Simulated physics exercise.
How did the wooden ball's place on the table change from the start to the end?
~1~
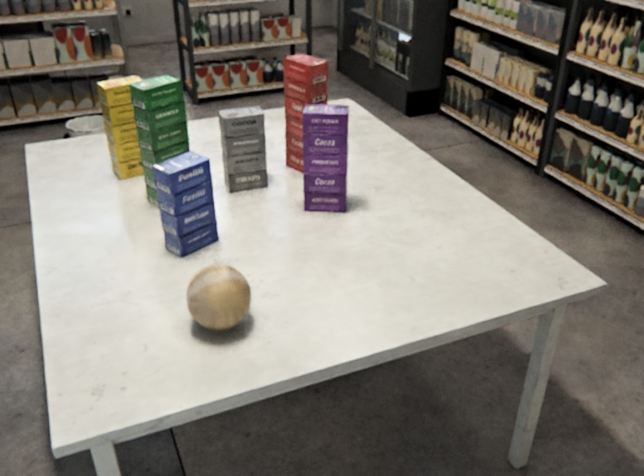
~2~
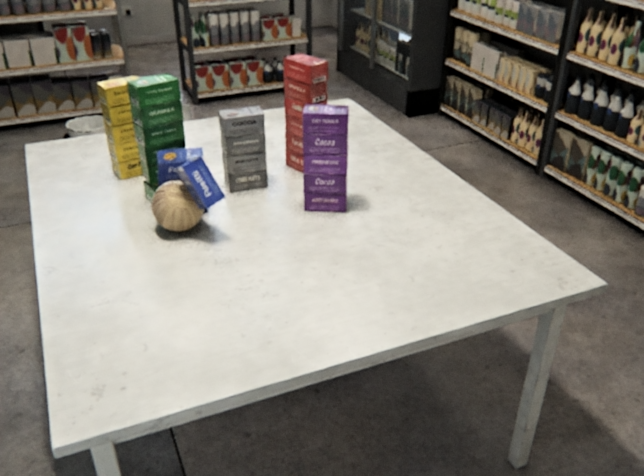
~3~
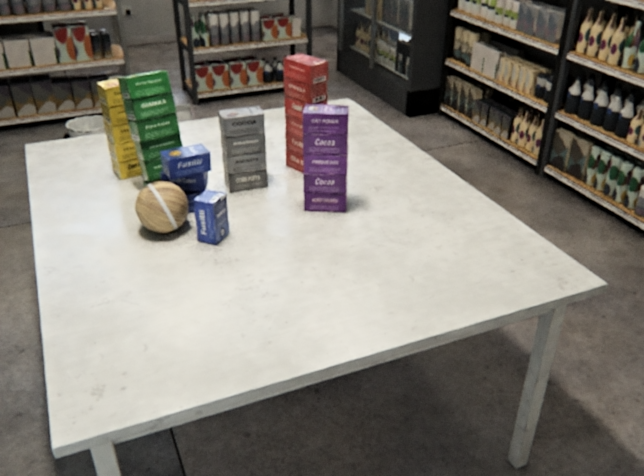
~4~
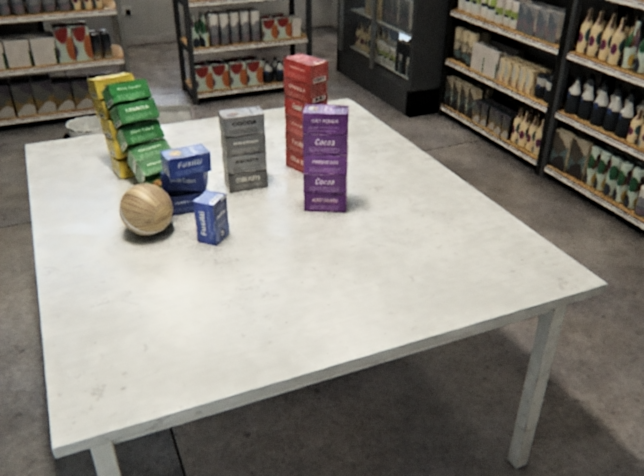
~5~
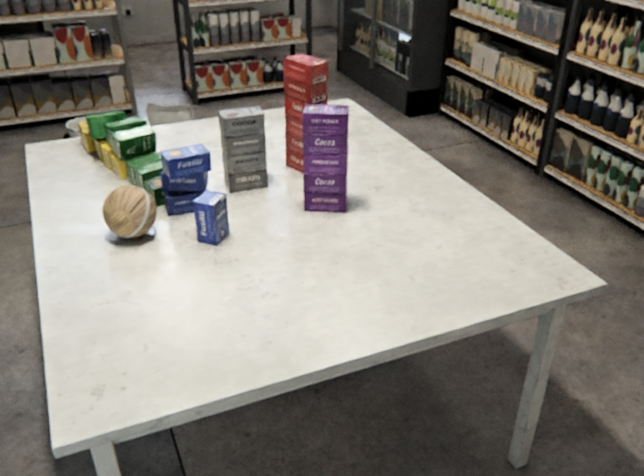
The ball started in front of the blue tower, nearer the front edge of the table, and ended farther back and to the left, close to the table's left edge.
